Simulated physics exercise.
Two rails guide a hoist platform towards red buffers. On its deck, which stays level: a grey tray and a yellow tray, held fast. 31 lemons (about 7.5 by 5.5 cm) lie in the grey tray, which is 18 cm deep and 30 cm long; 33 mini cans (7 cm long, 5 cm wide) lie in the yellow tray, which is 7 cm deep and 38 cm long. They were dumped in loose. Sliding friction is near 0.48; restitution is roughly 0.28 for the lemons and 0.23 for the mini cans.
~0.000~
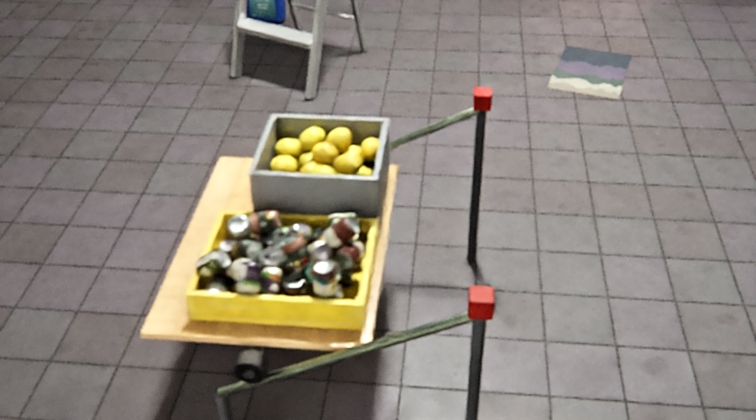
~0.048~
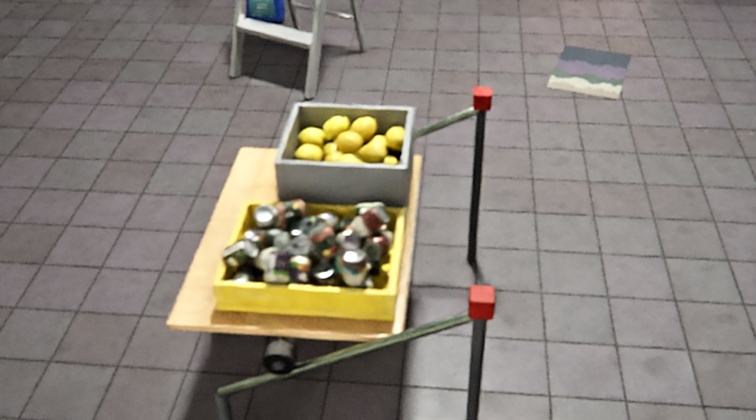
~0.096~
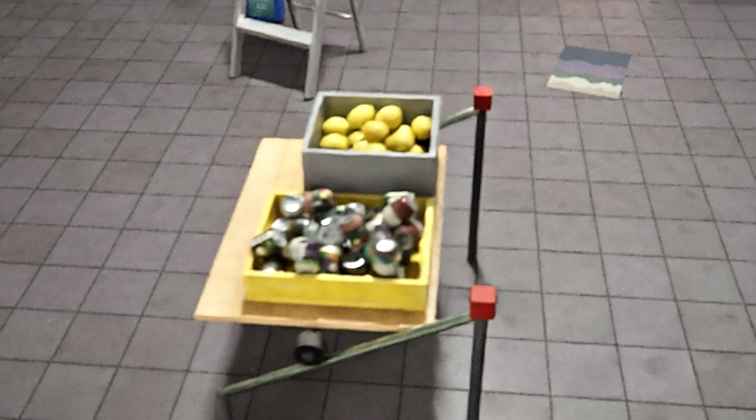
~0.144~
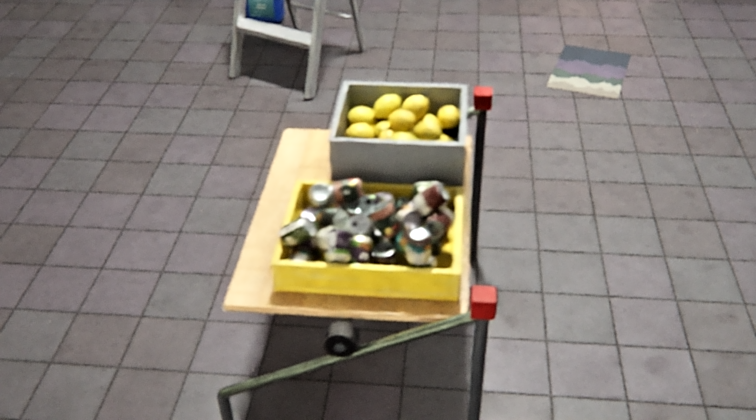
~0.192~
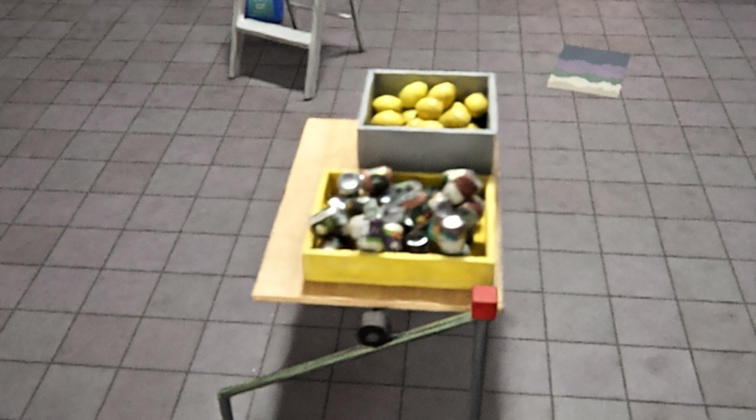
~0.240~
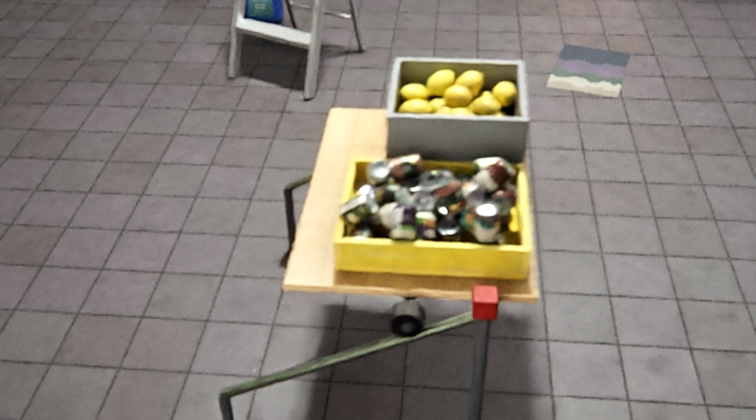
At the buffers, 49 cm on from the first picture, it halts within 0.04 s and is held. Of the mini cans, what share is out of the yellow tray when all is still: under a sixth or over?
Out of the yellow tray go more than a sixth of the mini cans.
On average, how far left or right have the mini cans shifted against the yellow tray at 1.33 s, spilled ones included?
About 20 cm to the right.
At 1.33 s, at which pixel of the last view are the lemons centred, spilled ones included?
At about (512, 109).
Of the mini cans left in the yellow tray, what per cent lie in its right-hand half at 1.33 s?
Roughly 60 in a hundred.
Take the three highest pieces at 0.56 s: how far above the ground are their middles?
Roughly 78 cm.
After 0.28 s, braking begins.
After 0.40 s, 0 of 31 out of the grey tray and 5 of 33 out of the yellow tray.
After 0.56 s, 0 of 31 out of the grey tray and 9 of 33 out of the yellow tray.
After 0.78 s, 0 of 31 out of the grey tray and 9 of 33 out of the yellow tray.
When it is over (at 1.33 s), 0 of 31 out of the grey tray and 9 of 33 out of the yellow tray. Asked share, 9 of 33, 27 per cent.
